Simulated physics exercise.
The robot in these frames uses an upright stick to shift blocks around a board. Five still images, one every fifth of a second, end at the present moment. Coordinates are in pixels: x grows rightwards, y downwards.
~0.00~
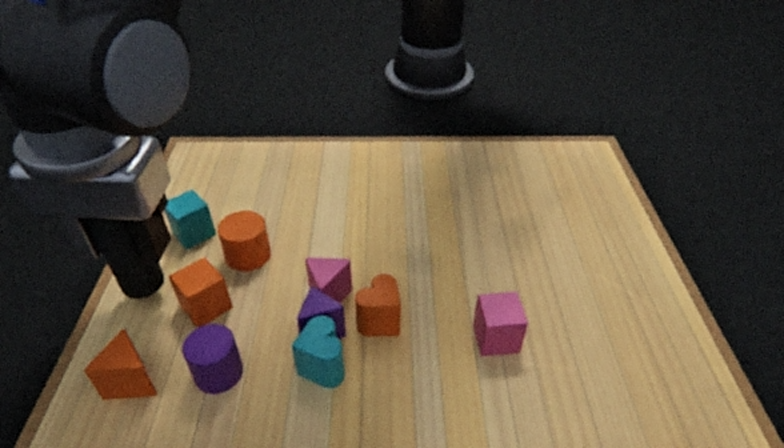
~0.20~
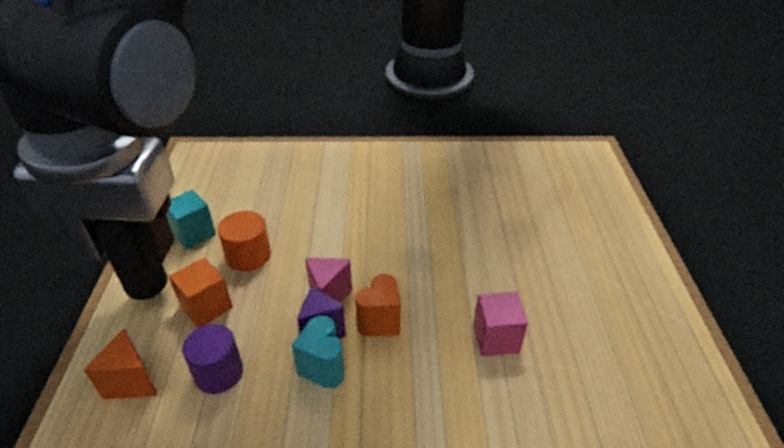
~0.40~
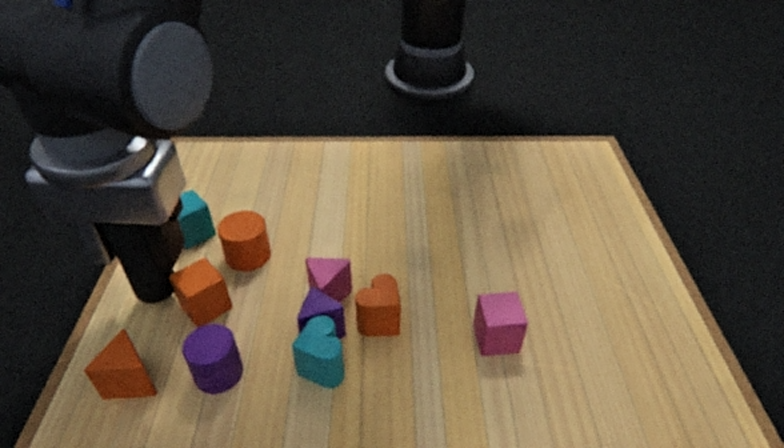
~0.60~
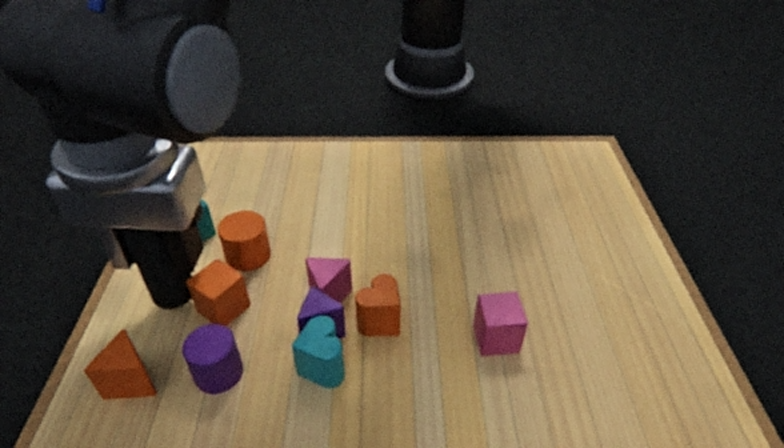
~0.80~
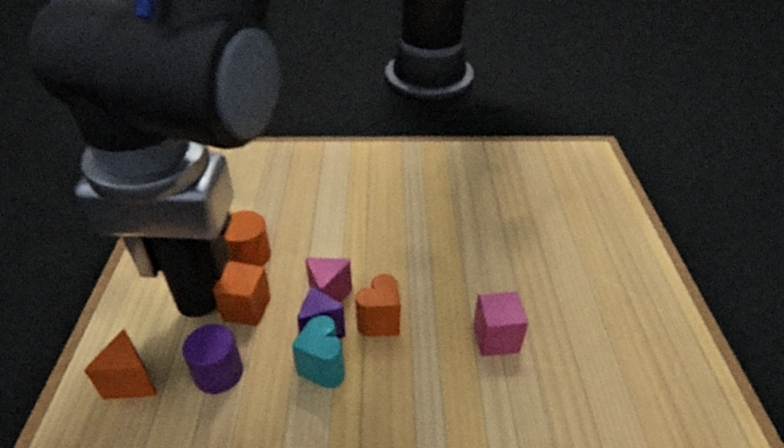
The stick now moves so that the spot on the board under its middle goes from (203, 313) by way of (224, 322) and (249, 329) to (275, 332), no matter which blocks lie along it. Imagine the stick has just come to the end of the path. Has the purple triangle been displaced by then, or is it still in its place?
It will be resting on its spot.
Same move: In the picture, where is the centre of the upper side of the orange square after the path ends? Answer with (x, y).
The centre of its top will be at (289, 272).
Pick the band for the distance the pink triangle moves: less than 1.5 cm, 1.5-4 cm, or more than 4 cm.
I'd go with under 1.5 cm for this block.
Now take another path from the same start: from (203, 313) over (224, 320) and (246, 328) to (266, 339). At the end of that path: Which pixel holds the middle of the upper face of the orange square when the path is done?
(278, 276)
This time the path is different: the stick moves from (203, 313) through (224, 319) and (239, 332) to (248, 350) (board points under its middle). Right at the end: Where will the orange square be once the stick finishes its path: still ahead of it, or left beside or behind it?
It slides aside on the way.
The first path, step by step. Halfway along, stick at (234, 316); orange square at (269, 277), turned 55° anticlockwise.
At the end, stick at (273, 322); orange square at (289, 272), turned 85° anticlockwise; purple triangle still; pink triangle at (331, 265), turned 15° clockwise.
